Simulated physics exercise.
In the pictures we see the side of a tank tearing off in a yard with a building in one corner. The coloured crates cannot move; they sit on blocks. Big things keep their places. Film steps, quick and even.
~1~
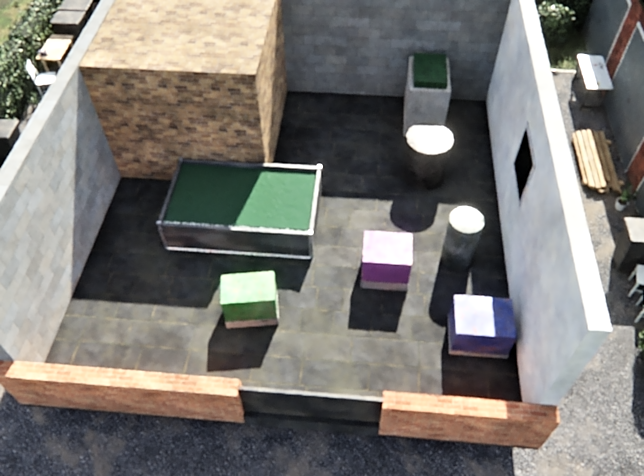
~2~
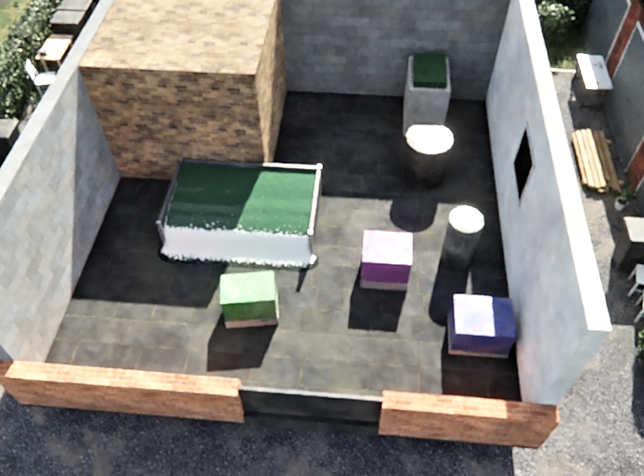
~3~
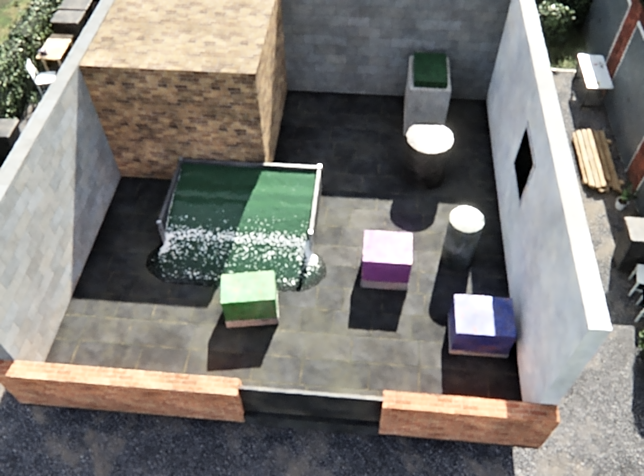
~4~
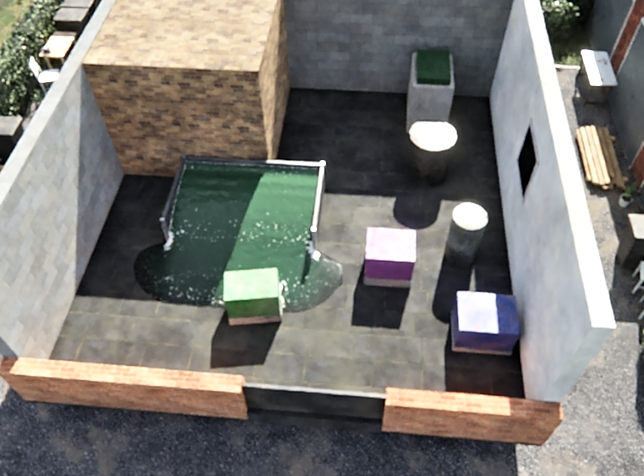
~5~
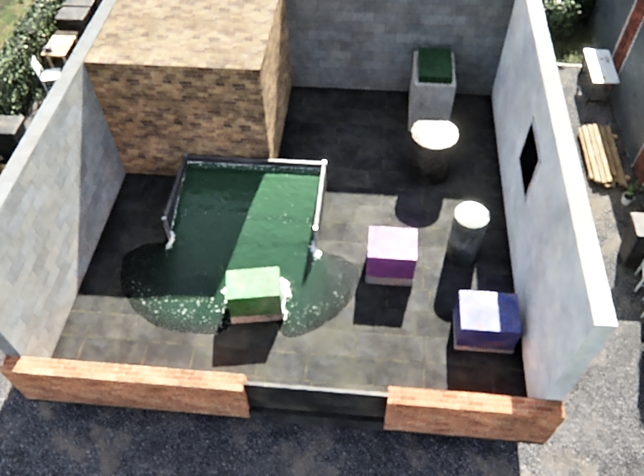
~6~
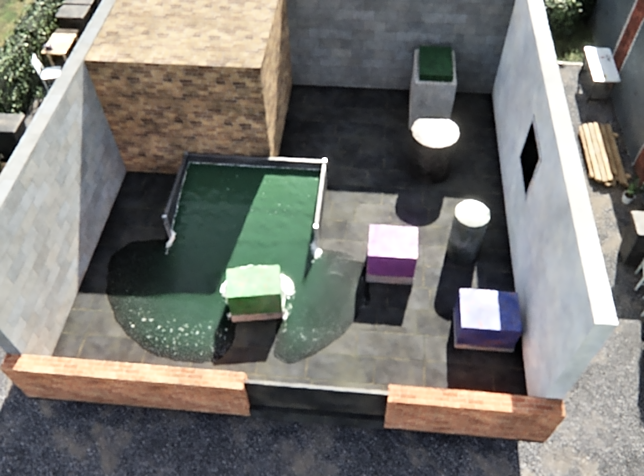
A brick building fills the back left corner of a walled yard, seen from high above the front. A green-topped tank stands before it, with green, purple and blue boxes on pale blocks, two round-topped pillars and a green-topped stand to the right. The tank's front side gives way, and foaming green water pours forward, spreads across the dark floor and surrounds the green box, while the view shifts very slightly.
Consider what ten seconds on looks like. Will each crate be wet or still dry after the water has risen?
Afterwards the green crate is wet, the purple crate is still dry, the blue crate is wet.
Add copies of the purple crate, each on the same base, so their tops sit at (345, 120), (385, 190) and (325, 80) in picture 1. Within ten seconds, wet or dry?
In order, the crates: One stays clear, two stays clear, three stays clear.
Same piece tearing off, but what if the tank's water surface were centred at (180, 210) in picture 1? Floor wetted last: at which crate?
I'd go with the one in blue.
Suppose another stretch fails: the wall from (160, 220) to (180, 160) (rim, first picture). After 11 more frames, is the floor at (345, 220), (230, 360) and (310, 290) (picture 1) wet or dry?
First: Spared by the leak. Second: Spared by the leak. Third: Spared by the leak.
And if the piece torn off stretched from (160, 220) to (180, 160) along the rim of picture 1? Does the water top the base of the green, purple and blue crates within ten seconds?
My take: Green is untouched, purple is untouched and blue gets flooded.
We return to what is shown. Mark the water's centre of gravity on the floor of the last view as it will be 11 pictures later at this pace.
I'd put my finger on (229, 296).
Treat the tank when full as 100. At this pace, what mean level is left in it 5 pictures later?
About 42 %.
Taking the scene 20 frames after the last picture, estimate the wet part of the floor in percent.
That comes to about 50 per cent.
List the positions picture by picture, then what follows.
The tank at (243, 198) is whole and still, in the first picture.
Water pours out at (238, 244) and has run to (316, 259), in the second picture.
Water pours out at (238, 244) and has run to (321, 273), in the third picture.
Water pours out at (241, 242) and has run to (333, 283), in the fourth picture.
The front is at (349, 291), out from the gap at (243, 241), in the fifth picture.
The front is at (314, 348), out from the gap at (244, 239), in the sixth picture.
A moment on, water covers 35 % of the floor; the green crate water round its plinth, the purple crate water round its plinth, the blue crate not reached.
Next, water covers 40 % of the floor; the green crate water round its plinth, the purple crate water round its plinth, the blue crate water round its plinth.
Then, water covers 50 % of the floor; the green crate water round its plinth, the purple crate water round its plinth, the blue crate water round its plinth.
Later, water covers 70 % of the floor; the green crate water round its plinth, the purple crate water round its plinth, the blue crate water round its plinth.
In the end, water covers 95 % of the floor; the green crate was topped, the purple crate stayed above the water, the blue crate was topped.
